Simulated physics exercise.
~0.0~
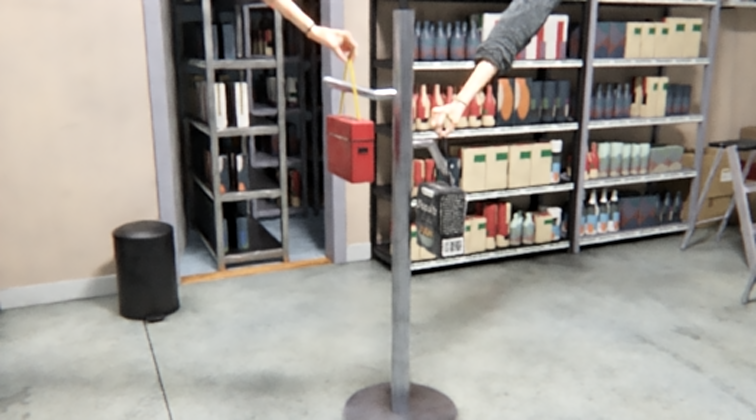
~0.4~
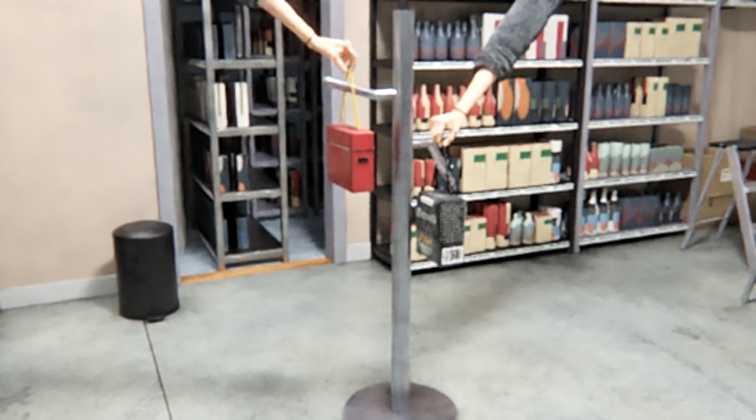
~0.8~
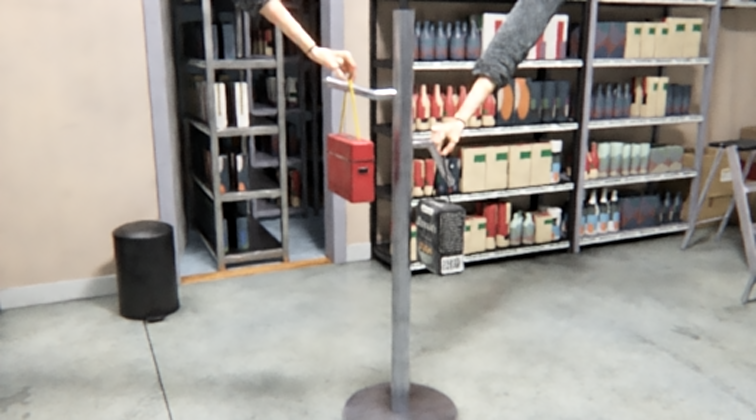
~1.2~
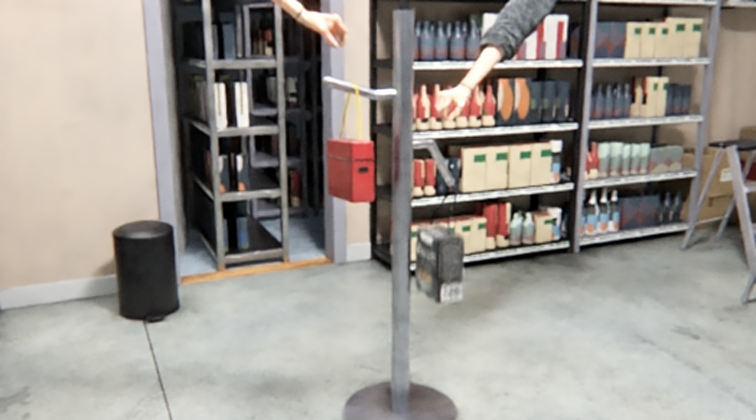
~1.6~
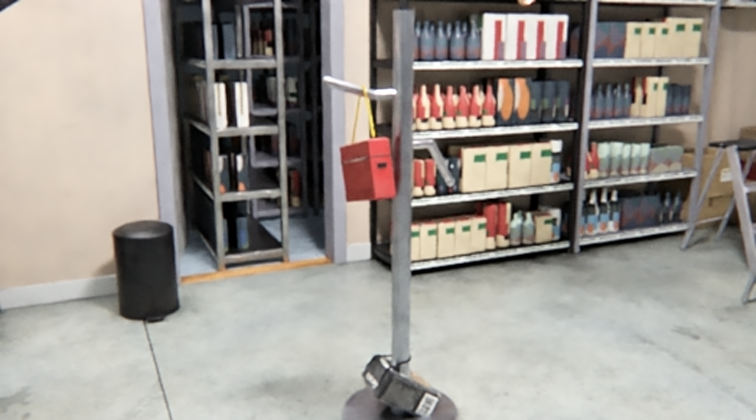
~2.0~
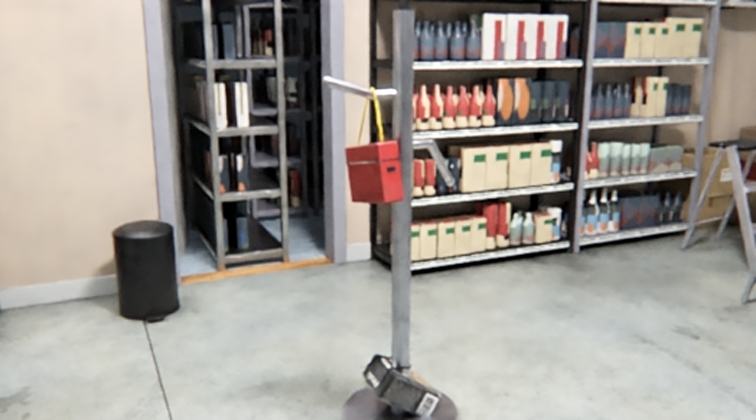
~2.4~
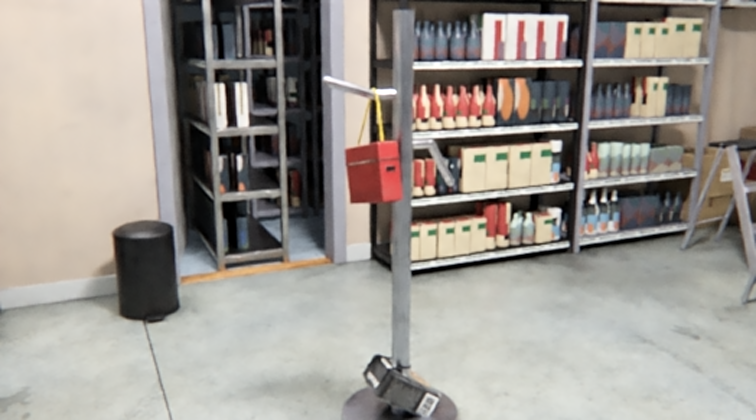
In a storeroom with a grey floor, seen from the front by a still camera, a metal stand rises before shelves of bottles and boxes, with a black bin to the left. One hand holds a red case by a yellow loop at the left peg, while another holds a black sack near the lower right peg. Both hands lower their loads a little, then let go and draw back. The black sack drops to the stand's base and lies leaning there. The red case slides slightly right along its peg, tilting, and stays hanging by its loop.
